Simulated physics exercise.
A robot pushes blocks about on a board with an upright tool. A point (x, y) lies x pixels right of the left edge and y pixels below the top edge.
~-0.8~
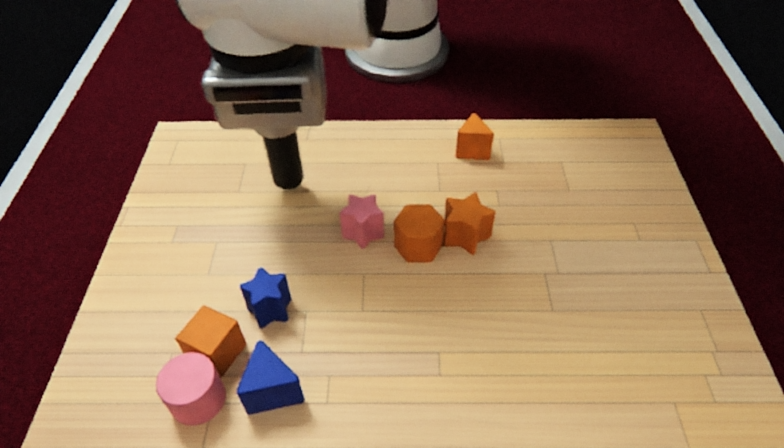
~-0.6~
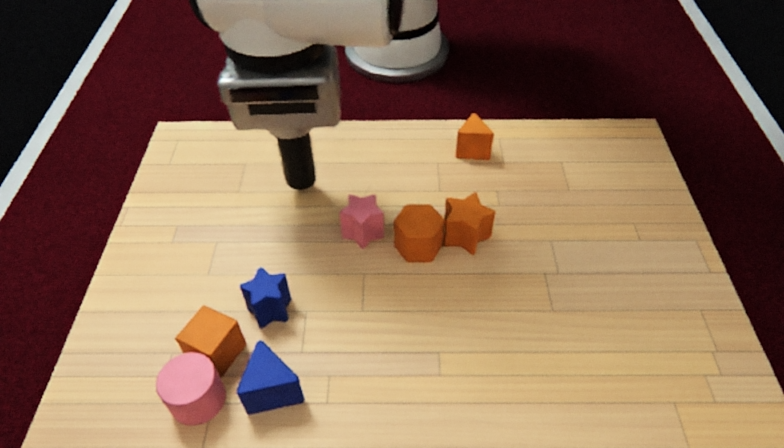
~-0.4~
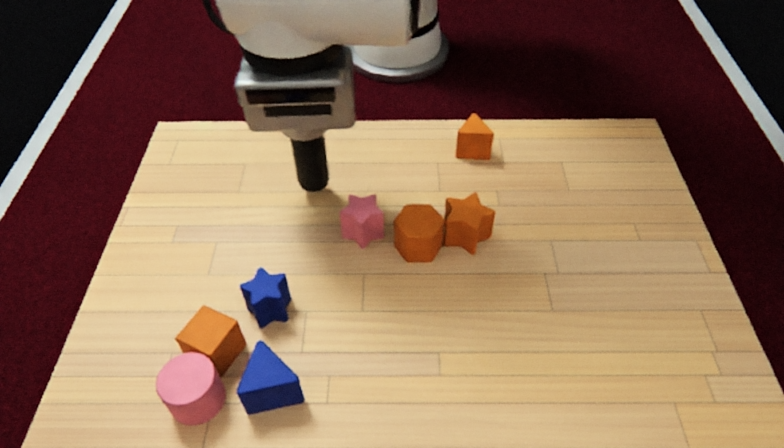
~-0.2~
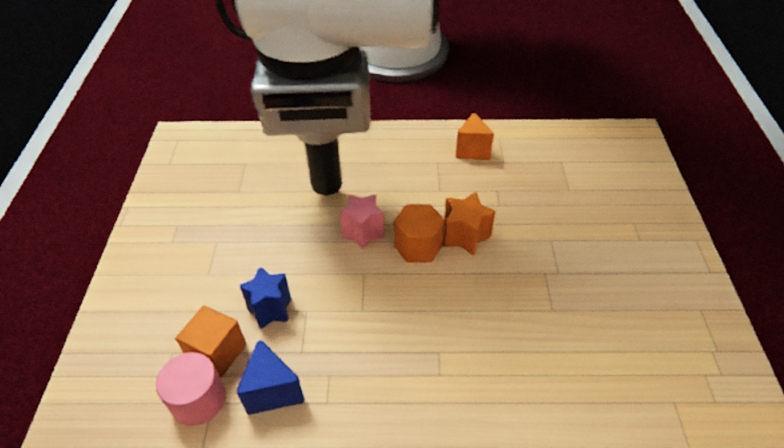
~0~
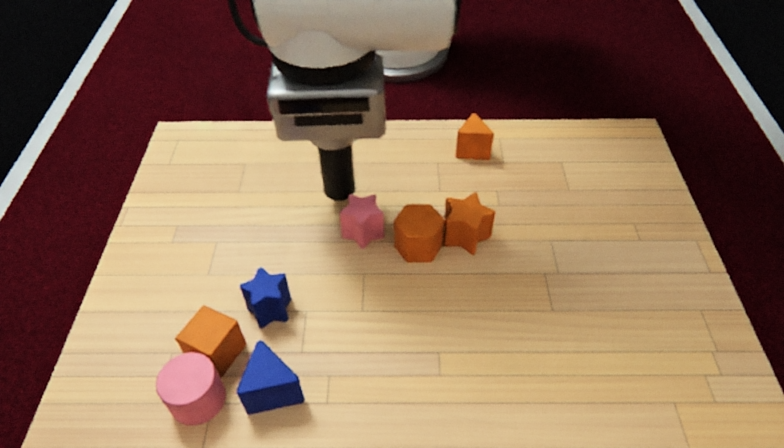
At first, a robot arm holds its dark upright tool over the upper left of a wooden board scattered with orange, pink and blue blocks. The tool then moves slowly right and slightly down, until it is close beside the pink star, while all the blocks stay still.
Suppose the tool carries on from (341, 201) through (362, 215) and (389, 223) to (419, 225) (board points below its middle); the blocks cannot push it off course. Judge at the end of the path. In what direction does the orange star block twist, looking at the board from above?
It is turned anticlockwise.
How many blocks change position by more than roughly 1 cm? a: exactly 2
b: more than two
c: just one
It's a.
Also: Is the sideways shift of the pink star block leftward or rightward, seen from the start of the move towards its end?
Shifts right.
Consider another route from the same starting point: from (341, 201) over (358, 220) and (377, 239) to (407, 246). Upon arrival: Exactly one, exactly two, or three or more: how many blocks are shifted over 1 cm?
3 or more.
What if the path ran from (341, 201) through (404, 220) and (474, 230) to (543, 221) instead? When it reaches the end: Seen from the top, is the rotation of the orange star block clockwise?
Yes
What follows on the original path. Halfway along, tool at (375, 210); pink star block at (379, 224), turned 20° clockwise.
At the end, tool at (419, 214); pink star block at (378, 224), turned 20° clockwise; orange hexagonal block at (434, 227), turned 35° clockwise; orange star block at (473, 211), turned 20° anticlockwise.
